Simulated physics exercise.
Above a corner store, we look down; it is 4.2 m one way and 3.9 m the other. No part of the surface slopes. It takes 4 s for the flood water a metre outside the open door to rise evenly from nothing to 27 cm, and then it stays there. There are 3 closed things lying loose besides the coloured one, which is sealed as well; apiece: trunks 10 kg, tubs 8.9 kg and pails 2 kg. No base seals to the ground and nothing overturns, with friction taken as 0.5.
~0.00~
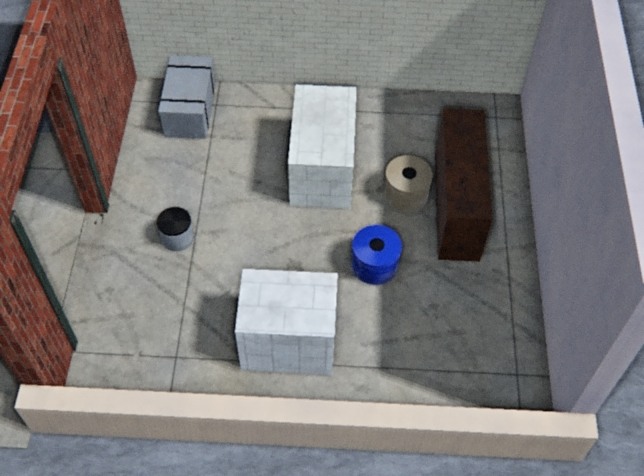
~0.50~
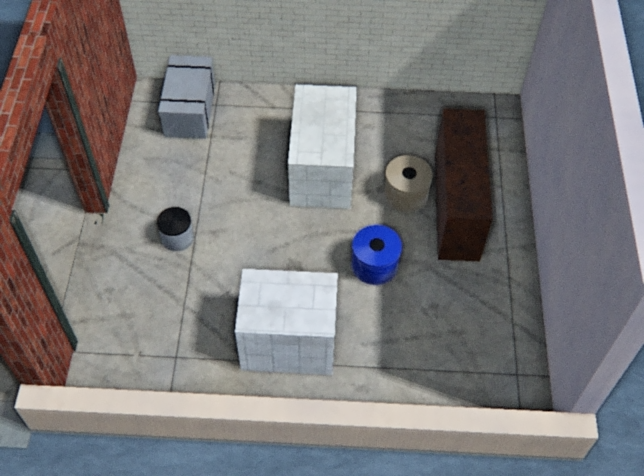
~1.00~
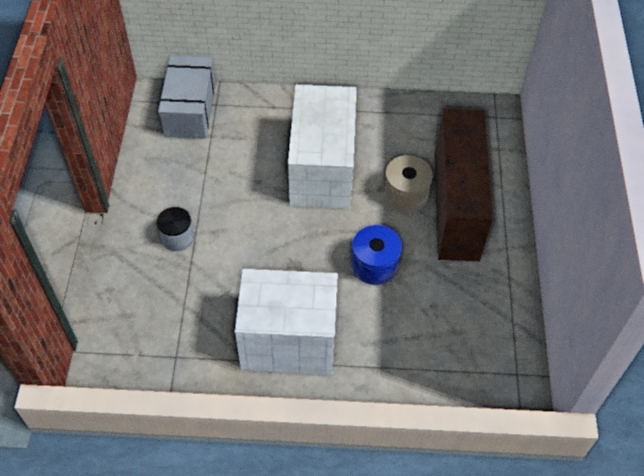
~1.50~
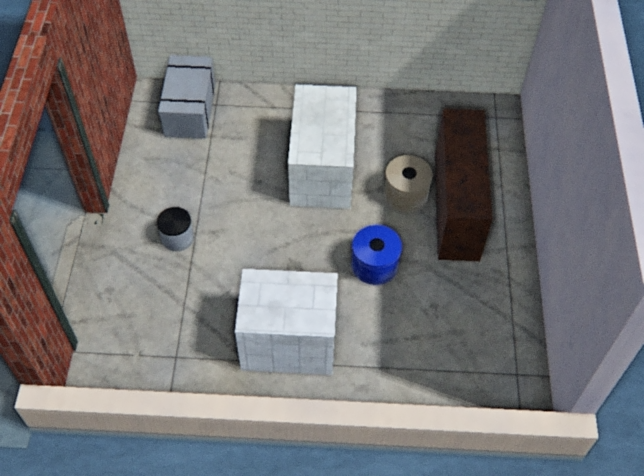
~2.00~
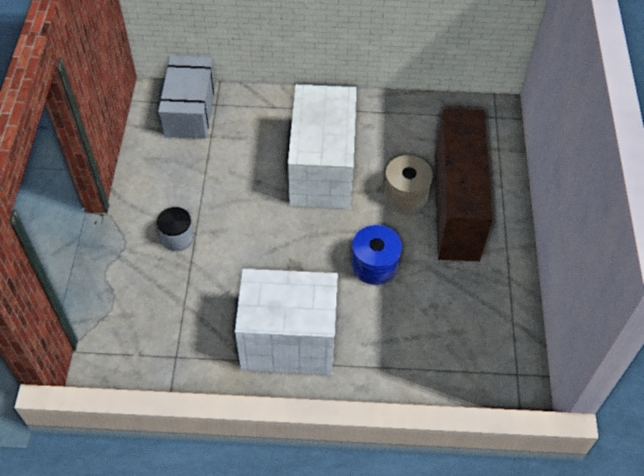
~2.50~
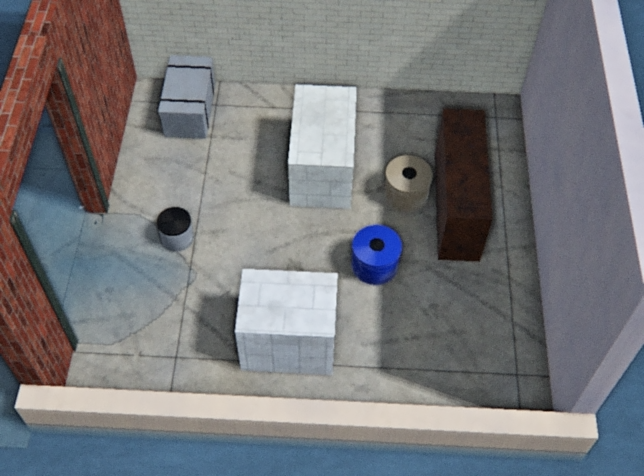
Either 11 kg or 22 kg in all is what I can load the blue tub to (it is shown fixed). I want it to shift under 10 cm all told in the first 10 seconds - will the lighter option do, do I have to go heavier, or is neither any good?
Neither is any good.
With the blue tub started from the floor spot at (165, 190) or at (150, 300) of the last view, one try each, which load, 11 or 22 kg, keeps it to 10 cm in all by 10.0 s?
Try by try, must use the heavier; no option works.
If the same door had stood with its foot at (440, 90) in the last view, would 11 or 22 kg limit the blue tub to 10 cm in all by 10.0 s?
Result: Neither option suffices.
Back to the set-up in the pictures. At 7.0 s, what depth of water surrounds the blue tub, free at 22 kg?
Close to 10 cm deep.
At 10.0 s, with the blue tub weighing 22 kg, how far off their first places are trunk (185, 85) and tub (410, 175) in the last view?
120 cm and 100 cm respectively.
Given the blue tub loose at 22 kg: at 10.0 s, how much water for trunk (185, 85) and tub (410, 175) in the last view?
Close to 7 and 16 centimetres.
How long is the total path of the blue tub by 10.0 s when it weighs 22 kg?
Close to 140 cm, all told.
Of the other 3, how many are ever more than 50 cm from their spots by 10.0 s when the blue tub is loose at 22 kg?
Total: 3.
After 3.5 s the blue tub would be 0 cm from its start with 11 kg and 0 cm from its start with 22 kg; 0 cm of water round it then.
After 4.5 s the blue tub would be 13 cm from its start with 11 kg and 0 cm from its start with 22 kg; 6 cm of water round it then.
After 7.0 s the blue tub would be 142 cm from its start with 11 kg and 36 cm from its start with 22 kg; 10 cm of water round it then.
After 10.0 s the blue tub would be 171 cm from its start with 11 kg and 132 cm from its start with 22 kg; 17 cm of water round it then.
